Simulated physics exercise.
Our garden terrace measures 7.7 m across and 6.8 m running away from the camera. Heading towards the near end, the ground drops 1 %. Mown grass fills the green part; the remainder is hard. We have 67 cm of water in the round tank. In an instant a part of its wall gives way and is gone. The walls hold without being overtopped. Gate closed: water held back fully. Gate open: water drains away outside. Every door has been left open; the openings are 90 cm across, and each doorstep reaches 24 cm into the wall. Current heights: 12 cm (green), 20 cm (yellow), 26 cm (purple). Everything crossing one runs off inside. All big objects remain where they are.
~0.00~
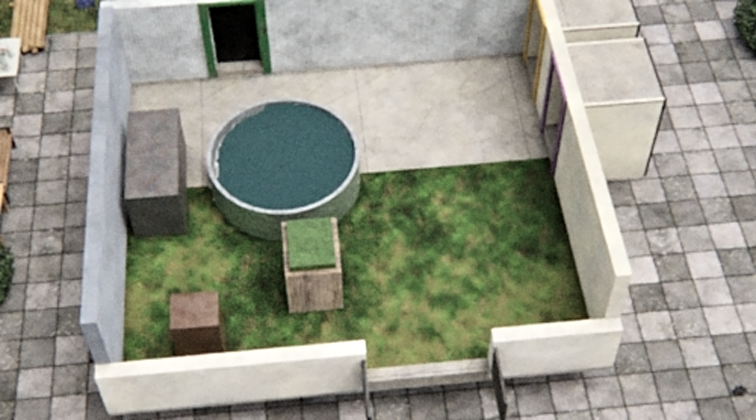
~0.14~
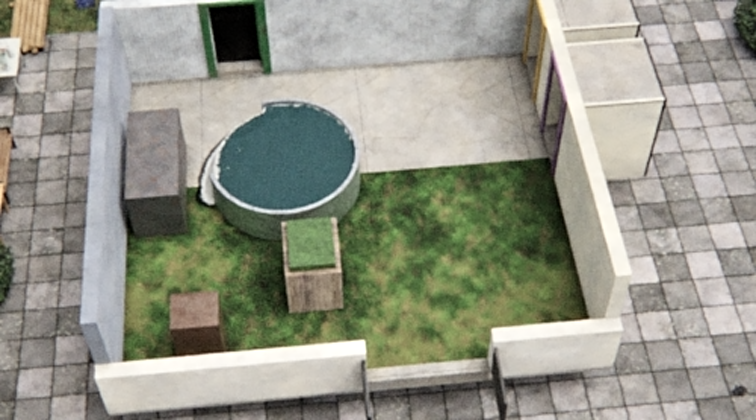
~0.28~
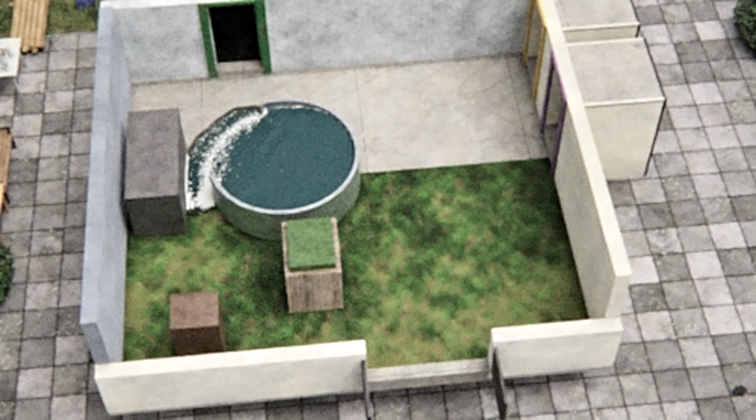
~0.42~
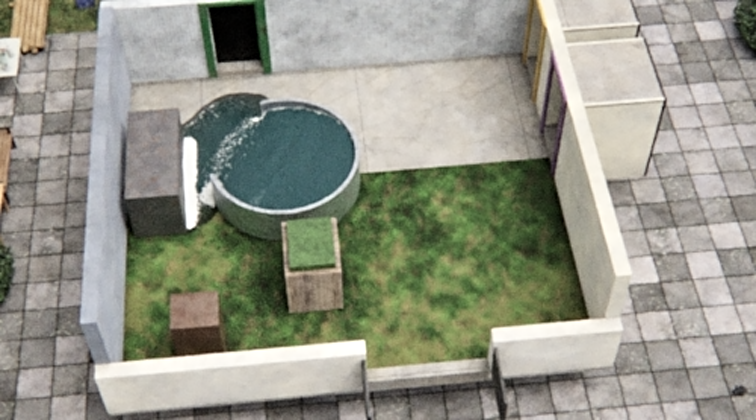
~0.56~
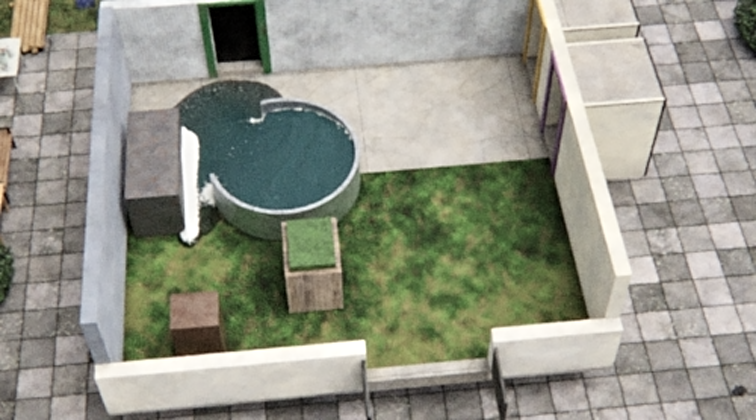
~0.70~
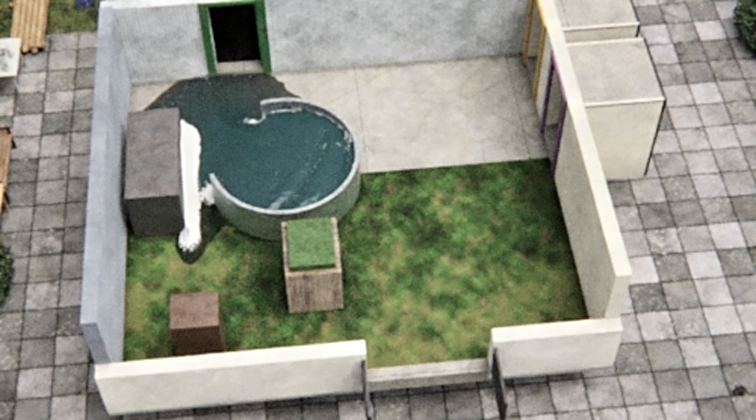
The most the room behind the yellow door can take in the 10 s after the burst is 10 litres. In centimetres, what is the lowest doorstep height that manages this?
11 cm.
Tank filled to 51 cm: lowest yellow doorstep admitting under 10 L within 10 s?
You'd need a step of close to 7.5 cm.
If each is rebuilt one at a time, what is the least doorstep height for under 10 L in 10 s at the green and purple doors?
Close to 31 cm (green) and close to 7.0 cm (purple).
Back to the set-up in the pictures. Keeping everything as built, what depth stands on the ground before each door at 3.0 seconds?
Green 26, yellow 0, purple 0 cm.
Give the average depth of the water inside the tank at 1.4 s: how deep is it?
Some 41 cm.
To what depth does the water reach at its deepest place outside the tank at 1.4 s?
Up to some 53 centimetres, I'd say.
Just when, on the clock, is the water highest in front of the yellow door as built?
Crest at t of about 6.0 s.
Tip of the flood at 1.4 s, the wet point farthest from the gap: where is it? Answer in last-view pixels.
The tip of the flood lies near (190, 300).
After 1.4 s water covers 15 % of the floor, deepest (53 cm) near (142, 87); it has not reached the yellow door.
After 3.0 s water covers 35 % of the floor, deepest (38 cm) near (131, 136); it has not reached the yellow door.
After 10.0 s water covers 95 % of the floor, deepest (14 cm) near (132, 94); 6 cm at the yellow door, 0 litres in over its 20 cm doorstep.
At the yellow door as built, the water arrived by 4.7 s and peaked near 17 cm at 5.8 s.
With a doorstep of 9.5 cm, 18 litres would have come in within the 10 s; with 12.5 cm, 5 litres. So under 10 litres takes about 11 cm.
